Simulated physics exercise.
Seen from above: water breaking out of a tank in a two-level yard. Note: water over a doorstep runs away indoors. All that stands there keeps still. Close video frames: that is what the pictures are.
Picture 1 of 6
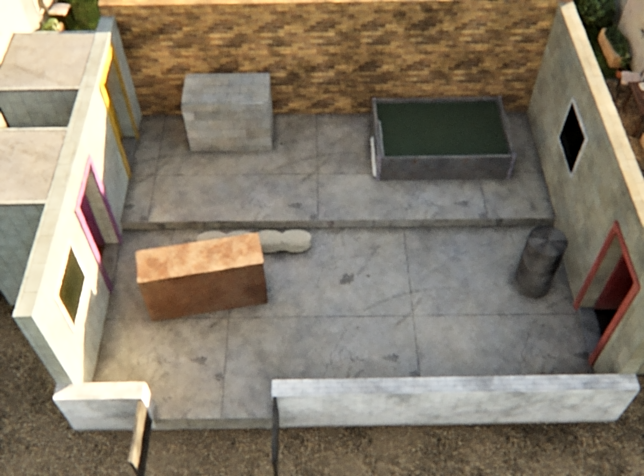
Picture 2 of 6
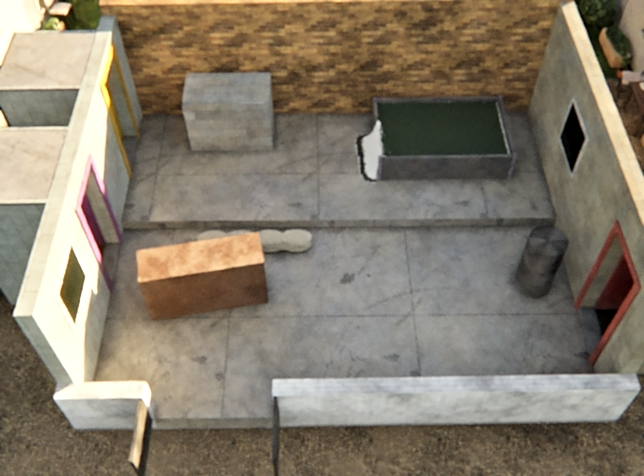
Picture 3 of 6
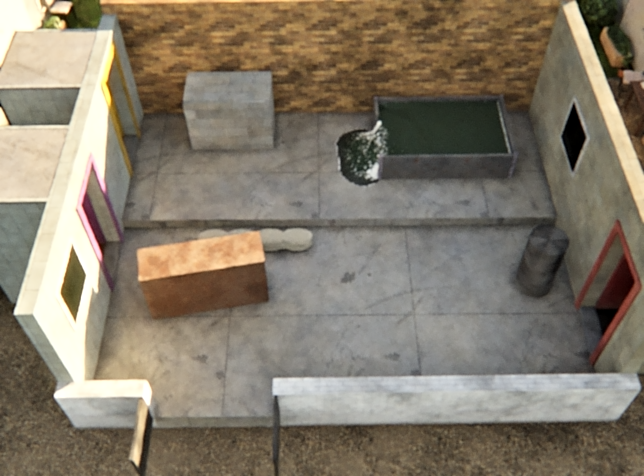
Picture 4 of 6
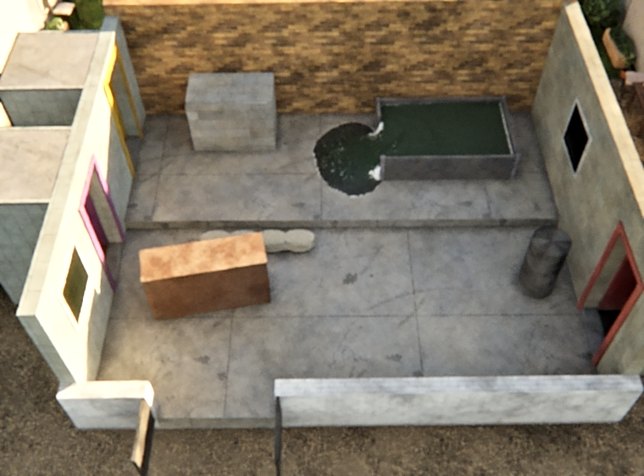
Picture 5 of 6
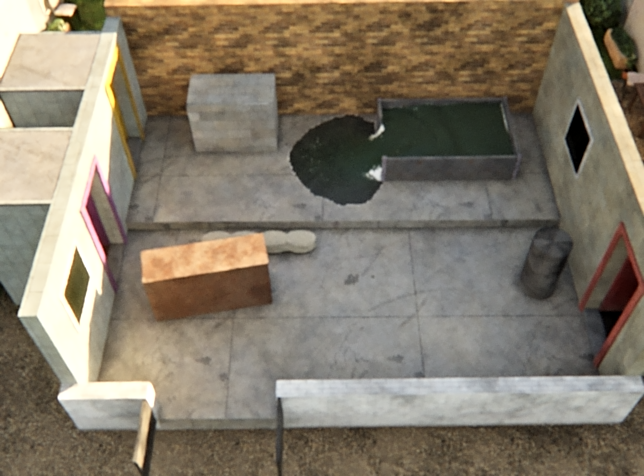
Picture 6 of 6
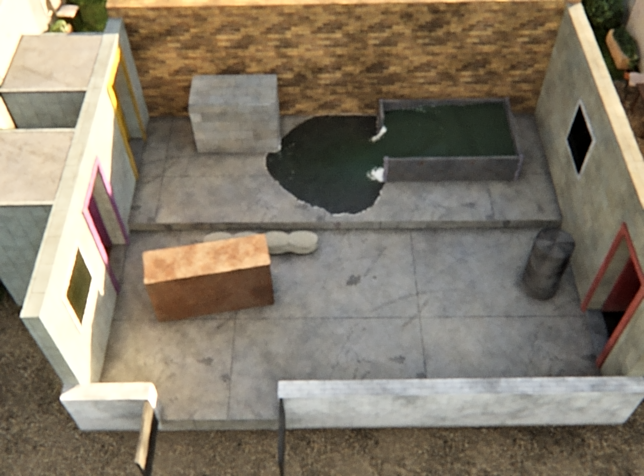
Dark green water breaking out of the left end of a tank and spreading leftward across the upper level of a walled yard.
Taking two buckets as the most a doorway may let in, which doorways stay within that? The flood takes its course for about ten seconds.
The red door stays within it, the purple door goes over it, the yellow door stays within it.
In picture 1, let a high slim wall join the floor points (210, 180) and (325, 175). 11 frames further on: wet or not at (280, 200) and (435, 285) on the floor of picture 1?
The first point ends up swamped and the second ends up spared.
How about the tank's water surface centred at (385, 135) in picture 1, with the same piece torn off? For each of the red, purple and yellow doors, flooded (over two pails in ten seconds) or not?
Result per door: Red door does not reach it; purple door gets past it; yellow door gets past it.
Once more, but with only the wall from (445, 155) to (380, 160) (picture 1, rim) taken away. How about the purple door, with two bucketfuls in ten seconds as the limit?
Purple door: Remains below.
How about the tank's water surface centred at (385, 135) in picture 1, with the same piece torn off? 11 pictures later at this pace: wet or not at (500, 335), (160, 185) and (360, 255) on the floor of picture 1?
Taking them in the order asked: Spared, then inundated, then spared.
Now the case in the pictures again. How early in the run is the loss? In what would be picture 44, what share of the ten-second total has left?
Roughly 45 per cent.
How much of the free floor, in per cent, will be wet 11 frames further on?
That works out at 25 %.
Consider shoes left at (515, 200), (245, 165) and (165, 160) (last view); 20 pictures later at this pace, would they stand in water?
First spot not wet, second inundated, third inundated.
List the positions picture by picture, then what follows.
The water tank at (441, 130) is whole and still, in the first picture.
Water pours out at (379, 151) and has run to (365, 137), in the second picture.
The front is at (344, 138), out from the gap at (379, 151), in the third picture.
Water pours out at (382, 153) and has run to (318, 149), in the fourth picture.
Water pours out at (383, 154) and has run to (295, 152), in the fifth picture.
The front is at (271, 167), out from the gap at (385, 154), in the sixth picture.
A moment on, water covers 20 % of the floor; the red door not reached, the purple door not reached, the yellow door not reached.
Next, water covers 25 % of the floor; the red door not reached, the purple door not reached, the yellow door wet at the sill, nothing in.
Then, water covers 35 % of the floor; the red door not reached, the purple door under two buckets in, the yellow door wet at the sill, nothing in.
Later, water covers 50 % of the floor; the red door not reached, the purple door over two buckets in, the yellow door under two buckets in.
In the end, water covers 75 % of the floor; the red door not reached, the purple door far over two buckets in, the yellow door under two buckets in.
